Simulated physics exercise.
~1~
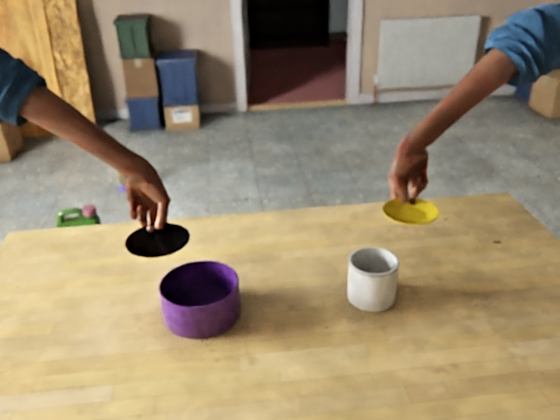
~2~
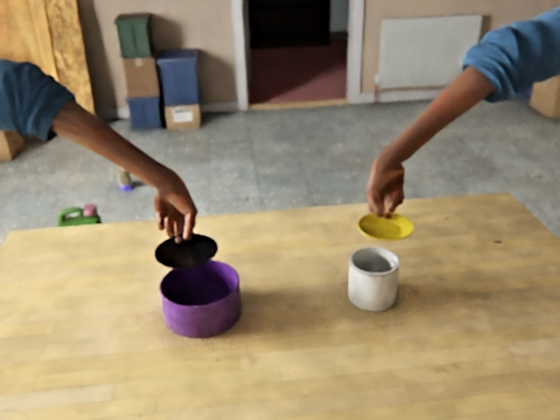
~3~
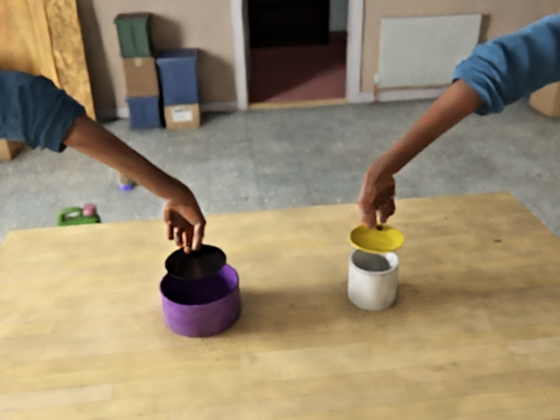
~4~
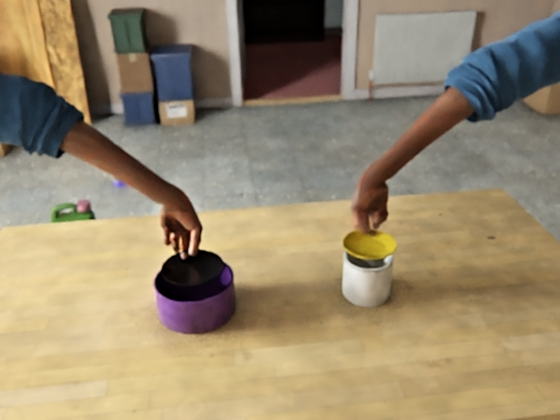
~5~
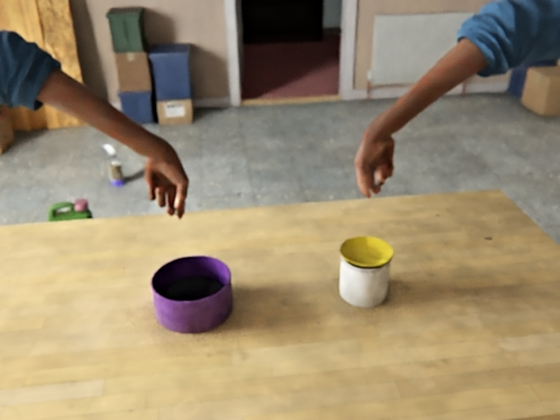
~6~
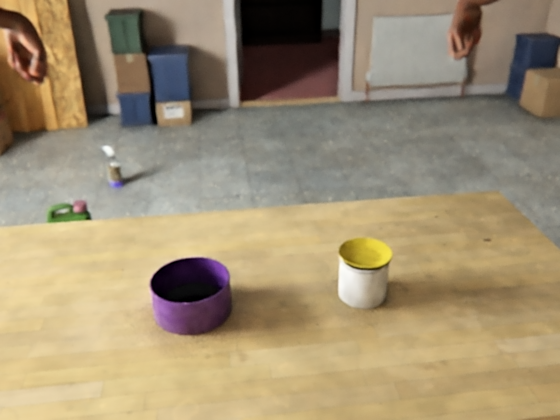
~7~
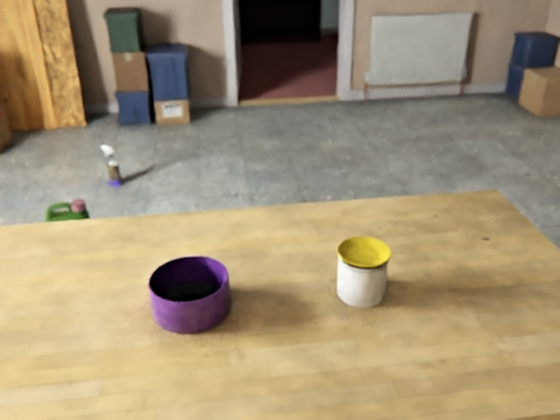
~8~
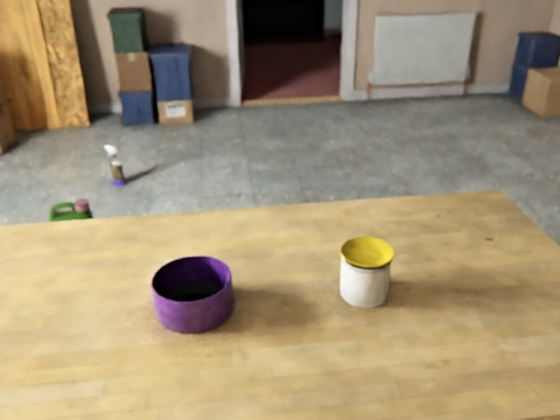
A black saucer and a yellow plate, each held from above by a hand, hover over a wooden table in a room with boxes along the far wall. The saucer moves right and down toward a purple cup on the left, while the plate travels left and down toward a white jar. The saucer dips inside the cup's rim as the plate reaches the jar's top. Both hands let go and draw back out of view. The saucer ends down inside the purple cup, and the yellow plate rests across the white jar's rim like a lid.
